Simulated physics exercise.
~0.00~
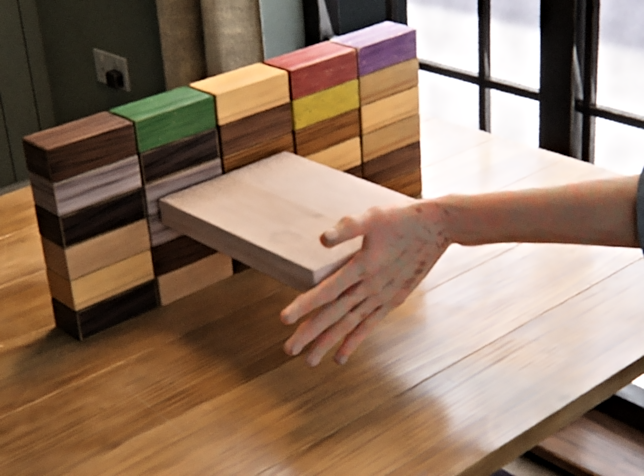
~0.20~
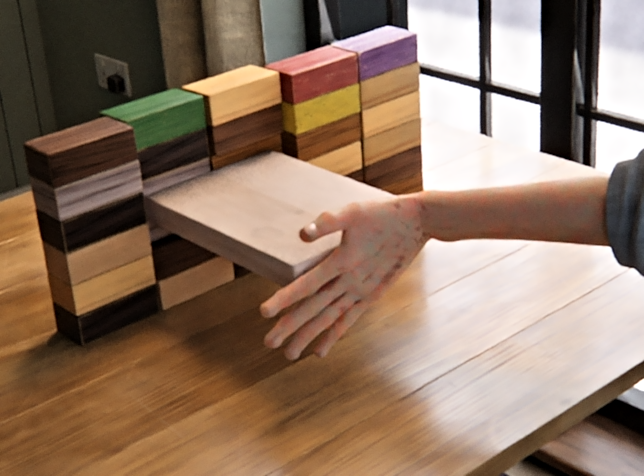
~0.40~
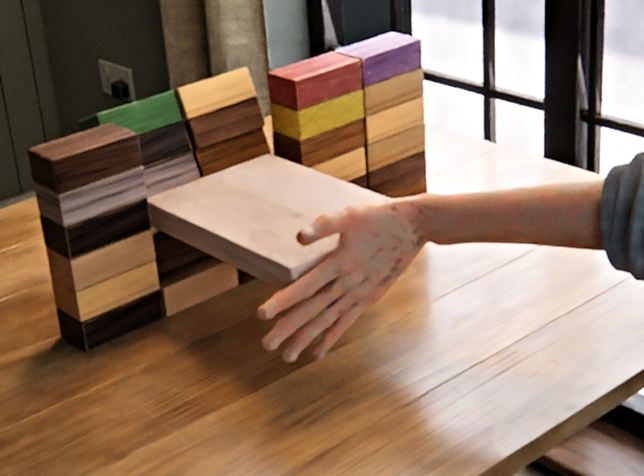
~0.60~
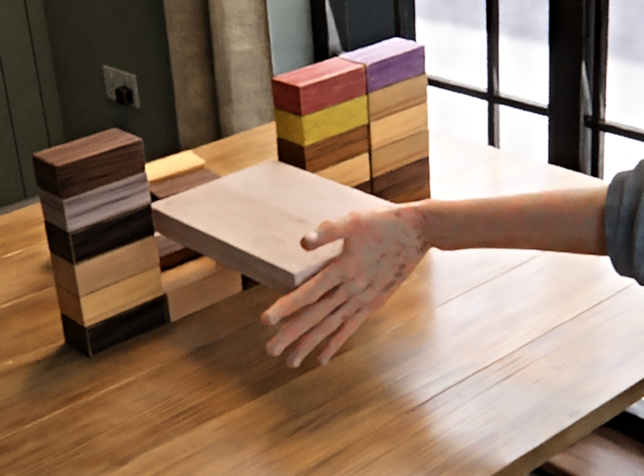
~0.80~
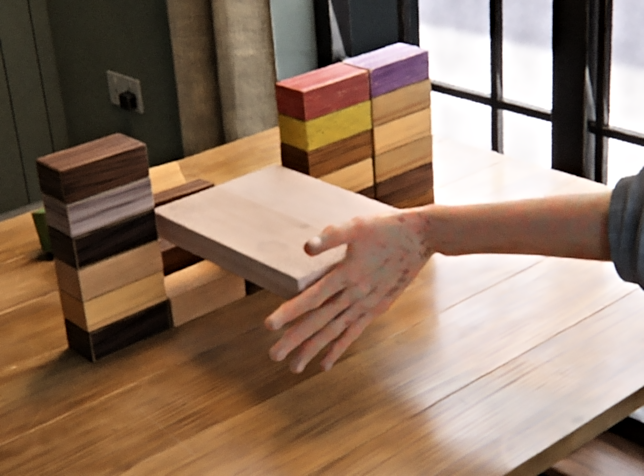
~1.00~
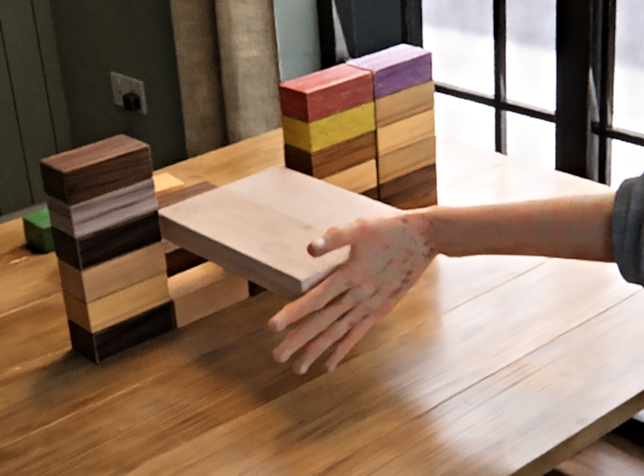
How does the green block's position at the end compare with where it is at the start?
At the start the green block sits on top of the second column from the left, and at the end it lies on the table behind the wall, to the left of the leftmost column.
